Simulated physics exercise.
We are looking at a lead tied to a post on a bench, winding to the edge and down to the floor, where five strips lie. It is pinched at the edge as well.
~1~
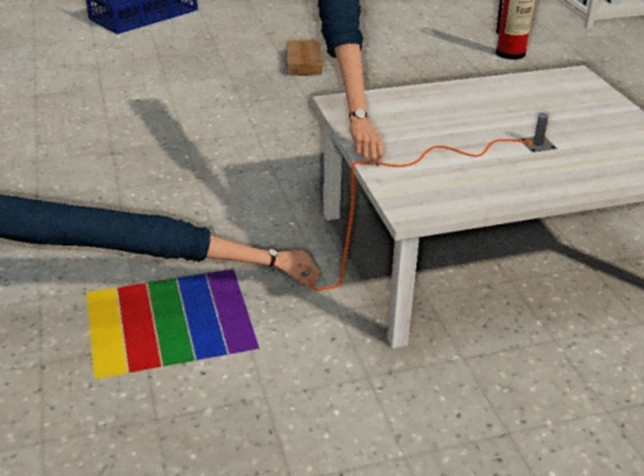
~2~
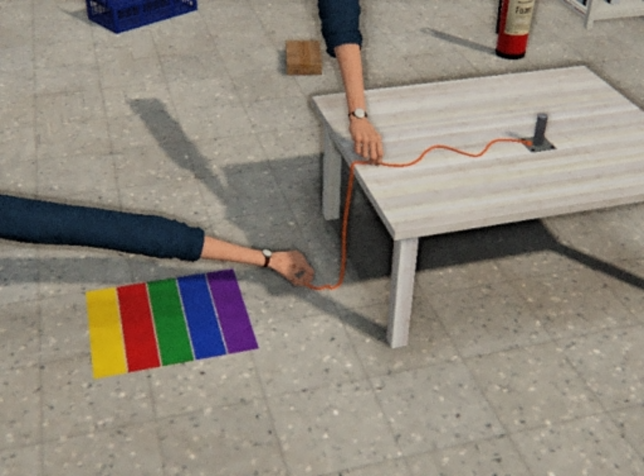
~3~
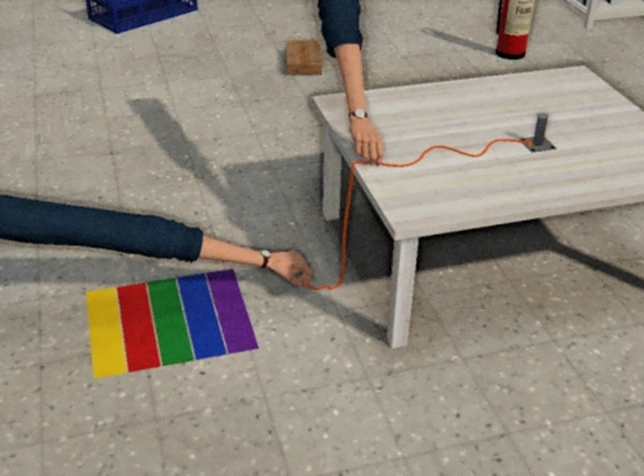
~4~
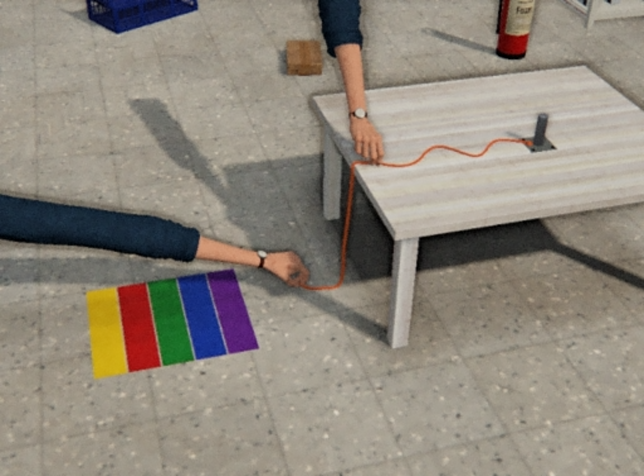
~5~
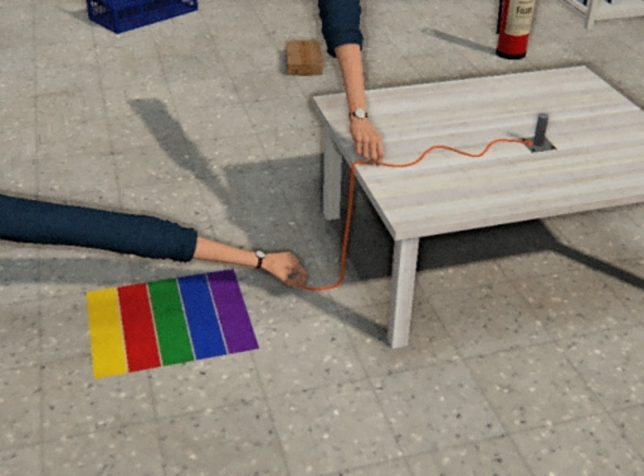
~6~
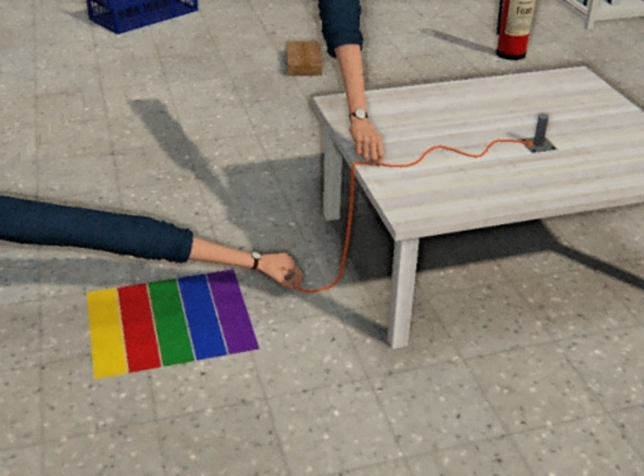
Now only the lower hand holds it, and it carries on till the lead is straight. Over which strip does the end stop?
The end stops over the green strip.
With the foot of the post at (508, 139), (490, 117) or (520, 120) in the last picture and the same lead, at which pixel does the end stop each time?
In that order: (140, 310), (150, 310) and (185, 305).
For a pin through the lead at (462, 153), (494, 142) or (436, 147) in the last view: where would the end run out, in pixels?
Near (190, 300), (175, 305) and (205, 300).
A little later, end near (233, 295); over purple.
Next, end near (194, 302); over blue.
When it is tight, end near (170, 306); over green. It gets as far as the green strip.
